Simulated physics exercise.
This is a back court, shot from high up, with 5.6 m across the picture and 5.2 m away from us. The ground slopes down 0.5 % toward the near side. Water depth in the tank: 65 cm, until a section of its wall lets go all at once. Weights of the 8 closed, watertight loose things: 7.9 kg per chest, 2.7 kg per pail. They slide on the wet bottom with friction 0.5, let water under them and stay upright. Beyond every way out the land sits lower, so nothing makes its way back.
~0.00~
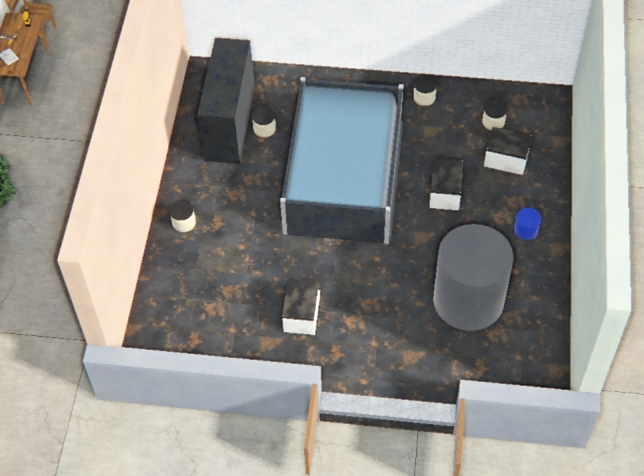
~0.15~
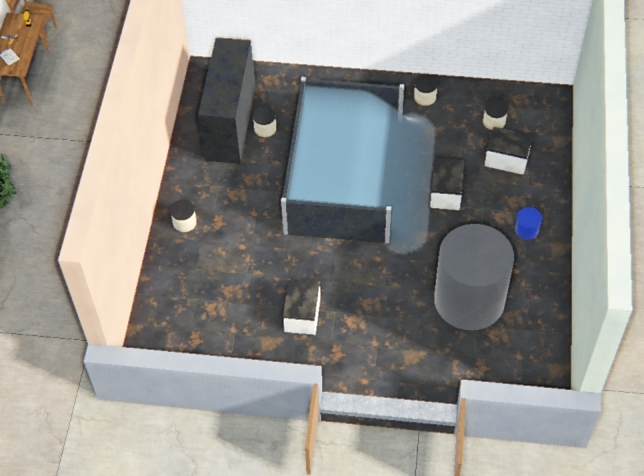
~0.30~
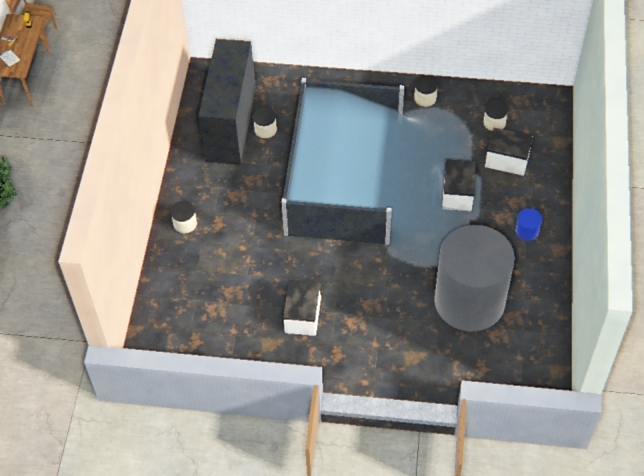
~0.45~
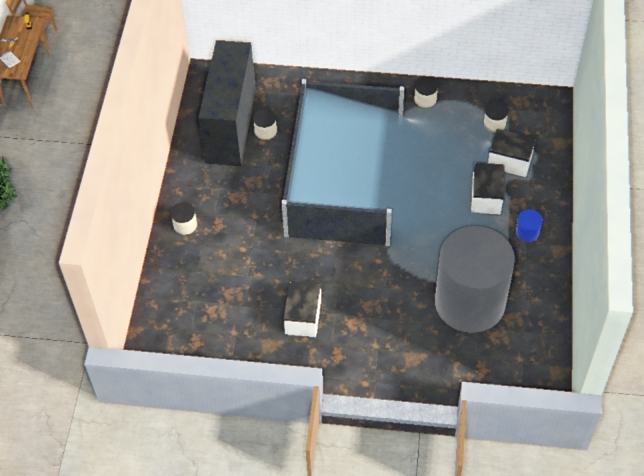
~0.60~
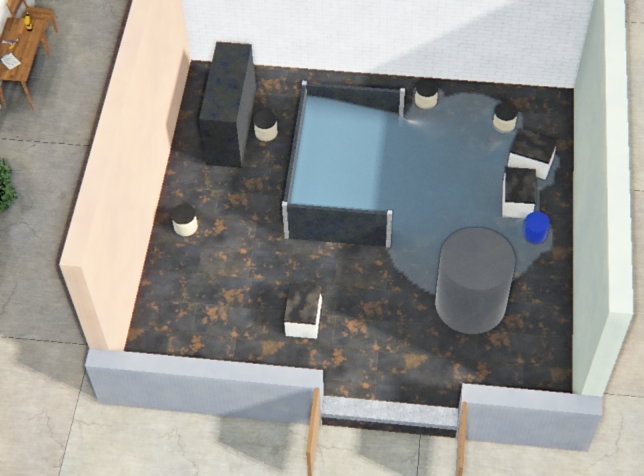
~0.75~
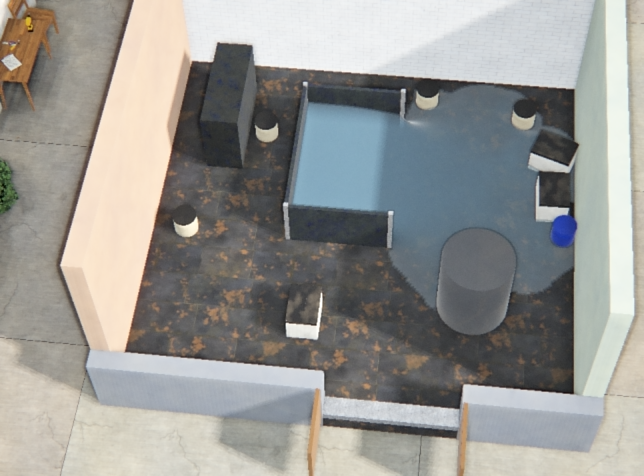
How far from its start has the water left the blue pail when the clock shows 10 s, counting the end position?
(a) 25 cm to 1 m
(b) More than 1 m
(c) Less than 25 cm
Option b: More than 1 m.
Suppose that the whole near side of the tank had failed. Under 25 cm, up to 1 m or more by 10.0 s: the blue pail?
My answer is that the blue pail remains put.
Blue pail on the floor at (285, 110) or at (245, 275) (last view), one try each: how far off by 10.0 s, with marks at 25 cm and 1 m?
Well, it gets swept off on the first try and gets swept off on the second.
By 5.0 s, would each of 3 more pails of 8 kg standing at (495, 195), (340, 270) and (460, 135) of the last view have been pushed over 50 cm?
From first to last: Surpasses it, does not reach it, surpasses it.
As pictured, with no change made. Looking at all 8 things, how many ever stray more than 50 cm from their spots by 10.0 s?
I get 8.
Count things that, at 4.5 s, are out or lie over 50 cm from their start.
Count then: 5.
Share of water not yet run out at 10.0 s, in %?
Around 90 per cent of the water is still in there.
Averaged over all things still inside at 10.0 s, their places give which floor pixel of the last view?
Mean position: Approximately (335, 254).
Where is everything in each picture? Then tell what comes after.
The blue pail at (529, 218) rests on the ground; water covers 2.6 m2; 0 of 8 have shifted, in the first frame.
The blue pail at (530, 217) rests on the ground; water covers 3.8 m2; 0 of 8 have shifted, in the second frame.
The blue pail at (530, 218) rests on the ground; water covers 5.0 m2; 1 of 8 have shifted, in the third frame.
The blue pail at (530, 220) rests on the ground; 6.5 m2 under water; 1 of 8 have shifted, in the fourth frame.
The blue pail at (537, 222), on the bottom, 9 cm from its start; water covers 7.8 m2; 4 of 8 have shifted, in the fifth frame.
The blue pail at (565, 225), on the bottom, 43 cm from its start; 9.5 m2 under water; 4 of 8 have shifted, in the sixth frame.
After 2.0 s the blue pail is near (566, 273), 1.0 m from its start, afloat; 0 of 8 are out; 4 afloat.
After 4.5 s the blue pail is near (442, 370), 2.5 m from its start, afloat; 0 of 8 are out; 5 afloat.
After 7.0 s the blue pail is near (192, 335), 4.7 m from its start, afloat; 0 of 8 are out; 8 afloat.
After 10.0 s the blue pail is near (162, 255), 4.8 m from its start, afloat; 0 of 8 are out; 8 afloat.
